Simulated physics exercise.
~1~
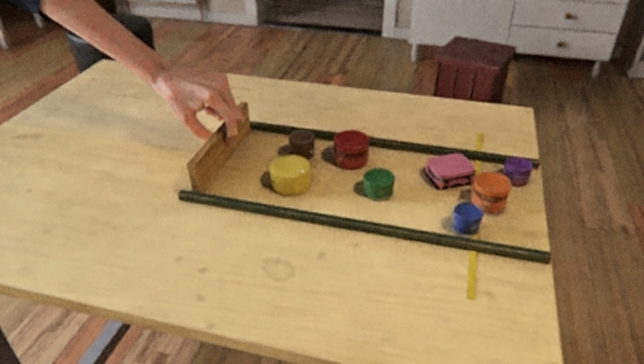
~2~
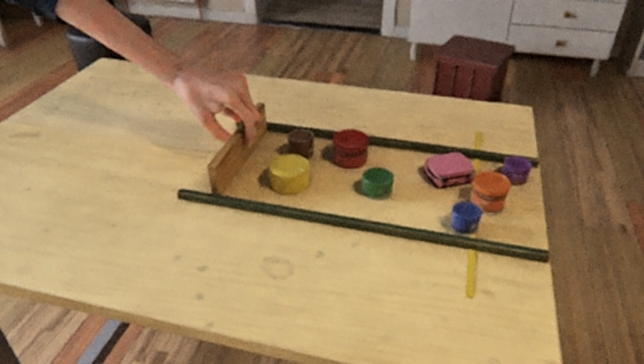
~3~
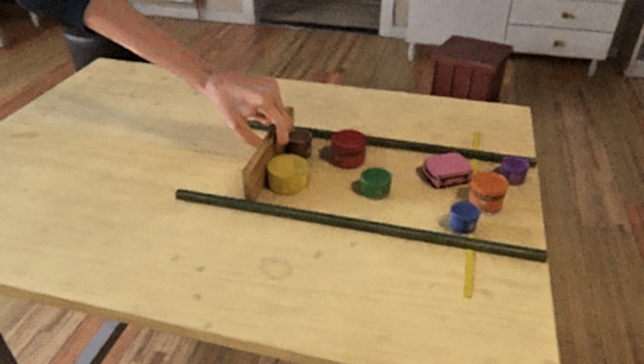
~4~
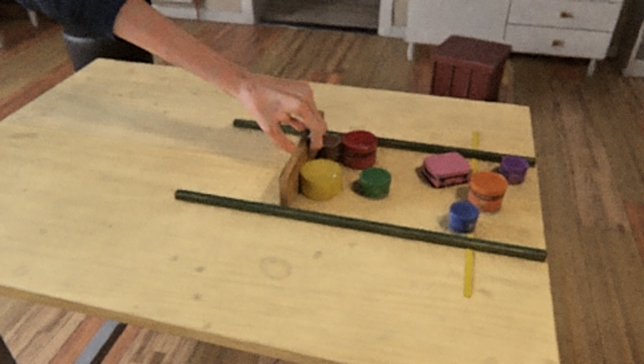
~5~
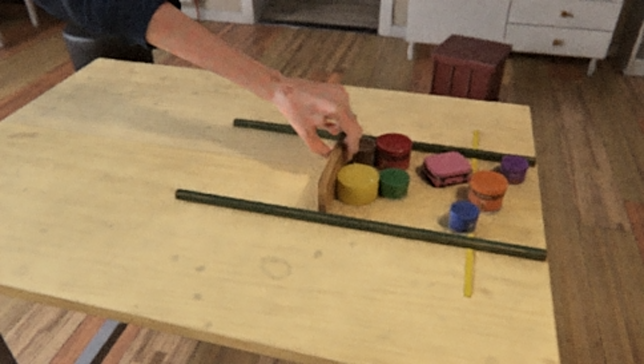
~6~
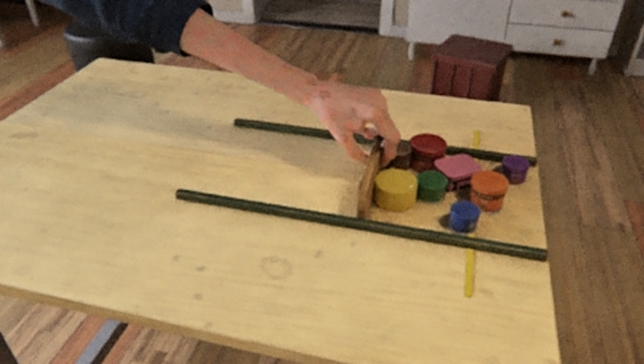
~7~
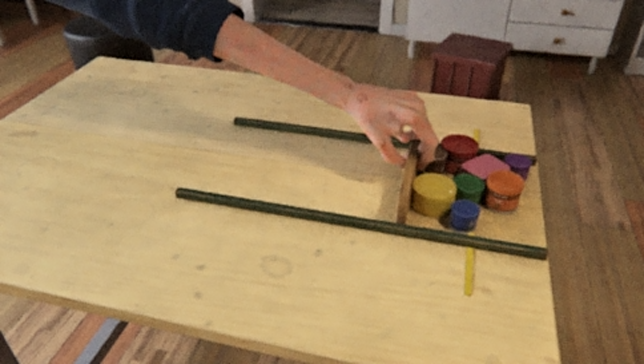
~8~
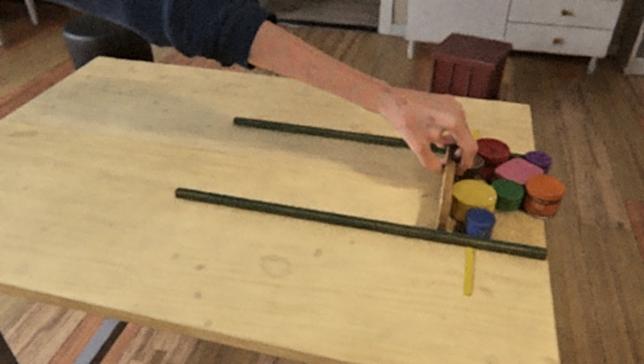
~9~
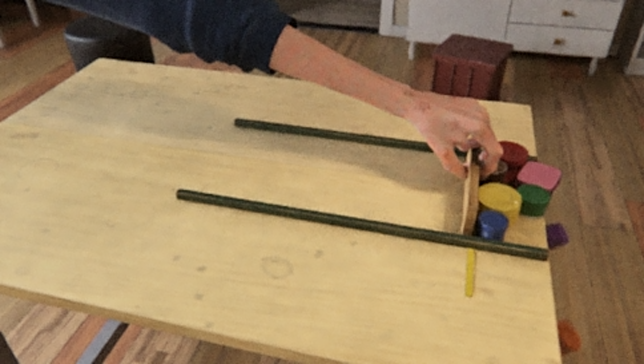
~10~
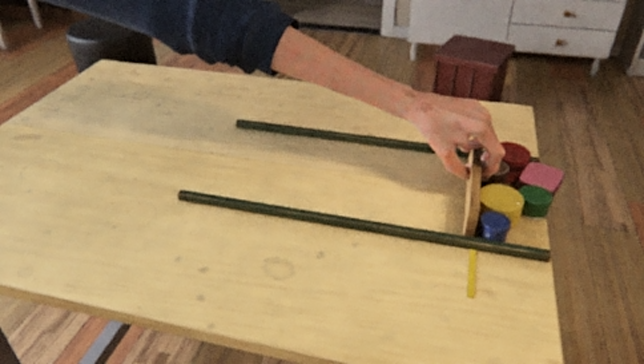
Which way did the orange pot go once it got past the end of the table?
It went down, dropping off the table's end towards the floor.
